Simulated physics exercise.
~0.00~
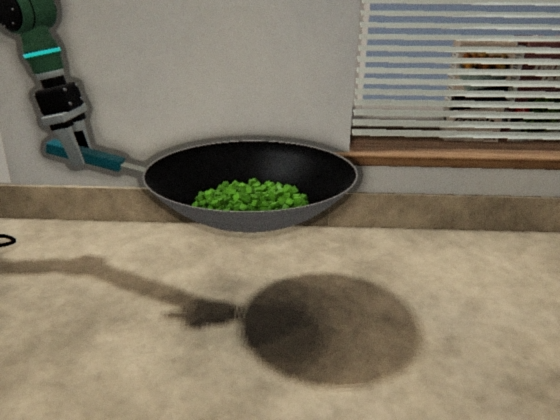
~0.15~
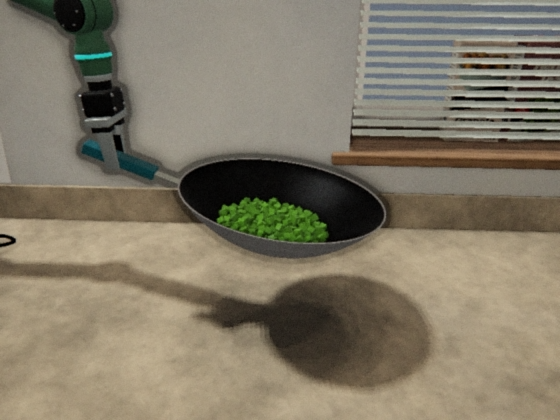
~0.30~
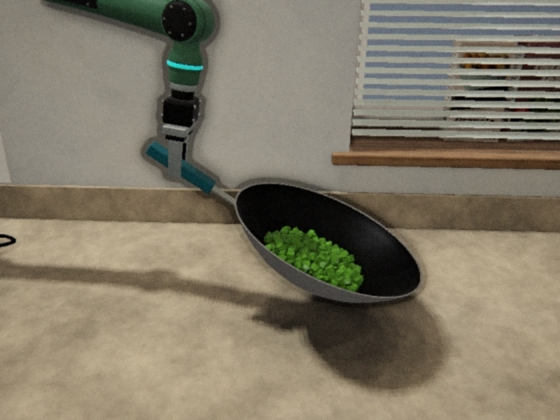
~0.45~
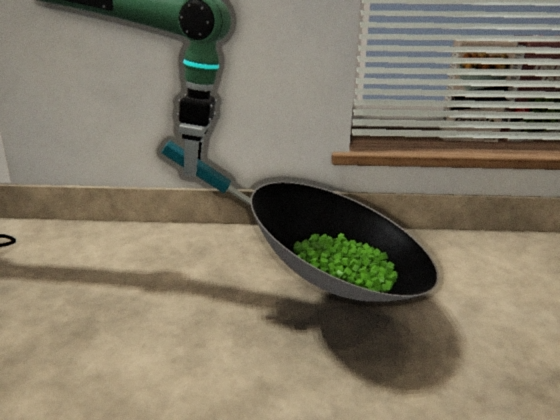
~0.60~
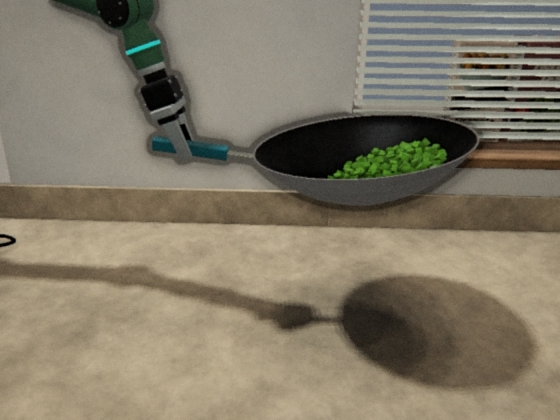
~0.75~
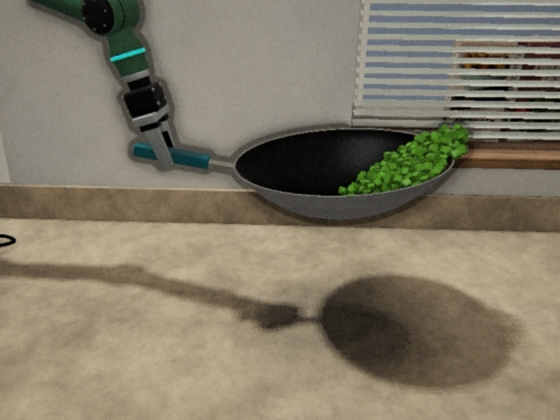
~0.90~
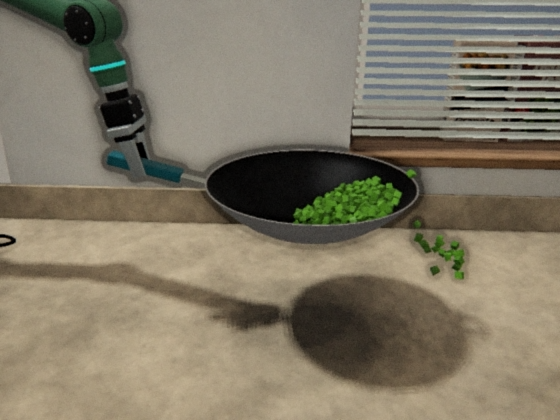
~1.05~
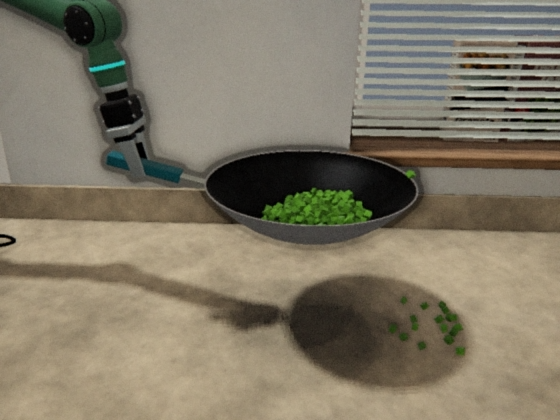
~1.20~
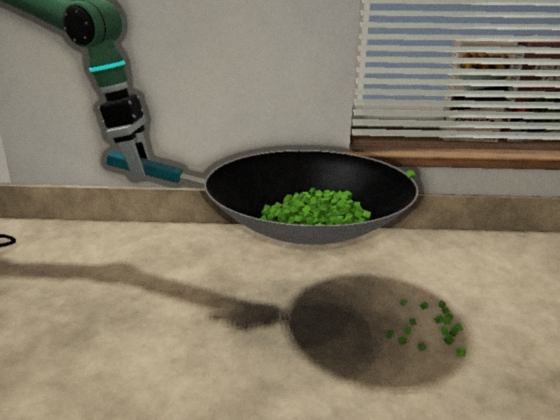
Above a counter, a robot arm swings a wok of green dice, spilling a few.
